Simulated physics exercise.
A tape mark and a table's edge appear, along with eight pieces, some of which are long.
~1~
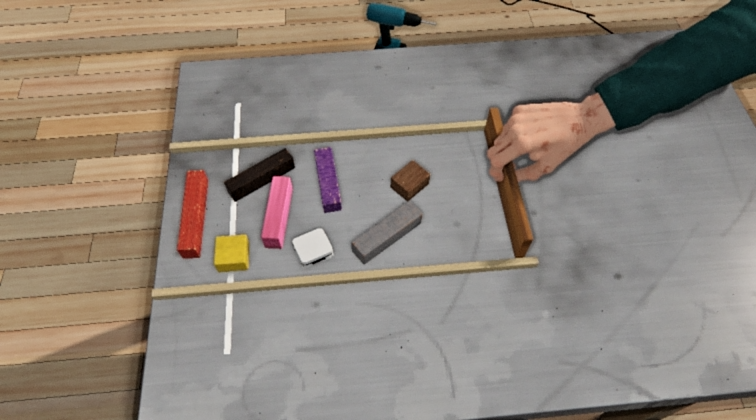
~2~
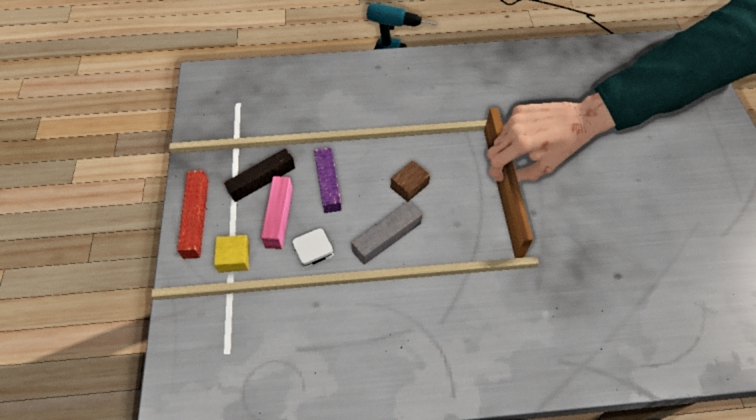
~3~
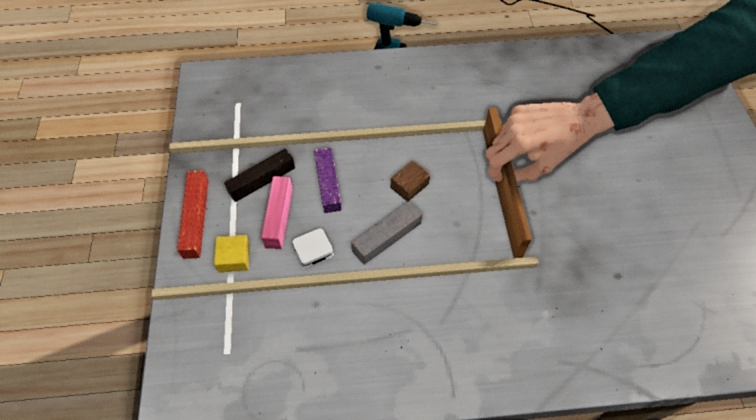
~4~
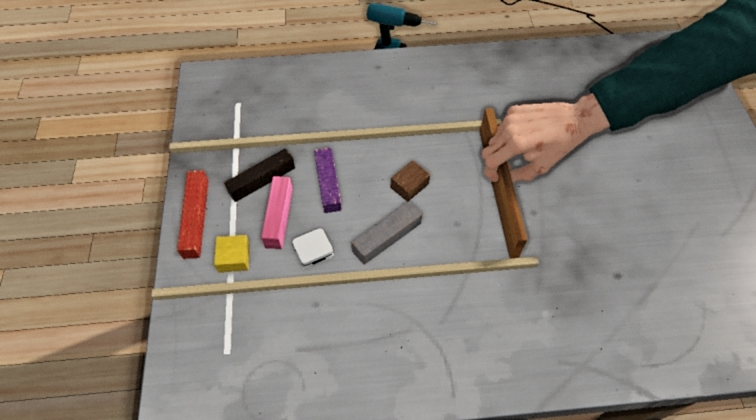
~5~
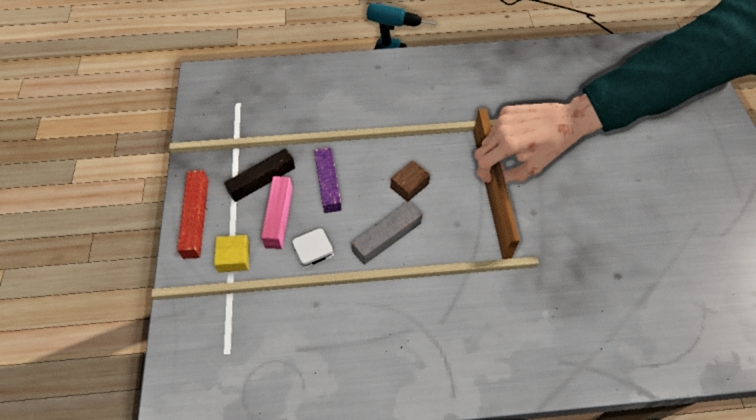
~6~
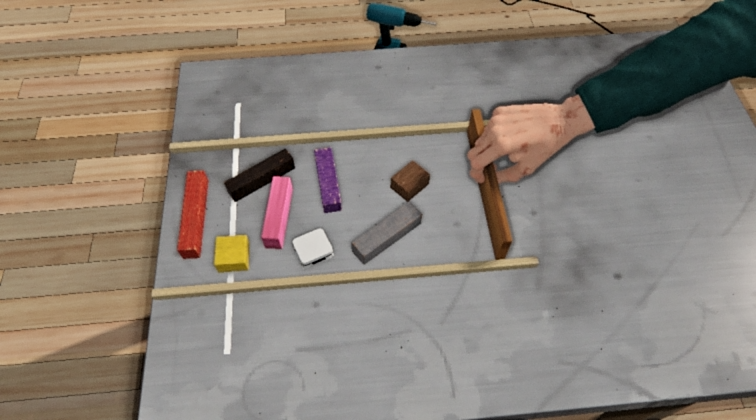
A hand in a dark green sleeve slides an upright wooden board slightly left between two pale rails on a grey tabletop, seen from above at an angle over a plank floor. Red, yellow, black, pink, white, purple, grey and brown pieces lie between the rails, the yellow one by a white tape line at left. Those pieces and the camera stay still throughout.
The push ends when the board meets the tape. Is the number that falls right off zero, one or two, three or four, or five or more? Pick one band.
It is one or two.
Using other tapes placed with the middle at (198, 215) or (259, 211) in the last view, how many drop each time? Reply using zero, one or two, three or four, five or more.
Three to four; zero.
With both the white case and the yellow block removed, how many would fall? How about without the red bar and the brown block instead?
Falls come to 1 the first time and 0 the other time.
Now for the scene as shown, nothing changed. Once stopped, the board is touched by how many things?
Count recorded: 3.
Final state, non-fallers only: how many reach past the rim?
You'd get 3.
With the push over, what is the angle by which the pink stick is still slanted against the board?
About 10 degrees.
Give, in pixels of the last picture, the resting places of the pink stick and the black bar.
The pink stick comes to rest at (164, 223), and the black bar comes to rest at (189, 168).
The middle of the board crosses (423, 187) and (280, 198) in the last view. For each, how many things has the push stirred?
At first I count 1, and then 8.
Early on, none off yet; red bar at rest near (194, 213); yellow block at rest near (232, 254); black bar at rest near (261, 175).
Finally, the number that fall off is one or two; lost, red bar.
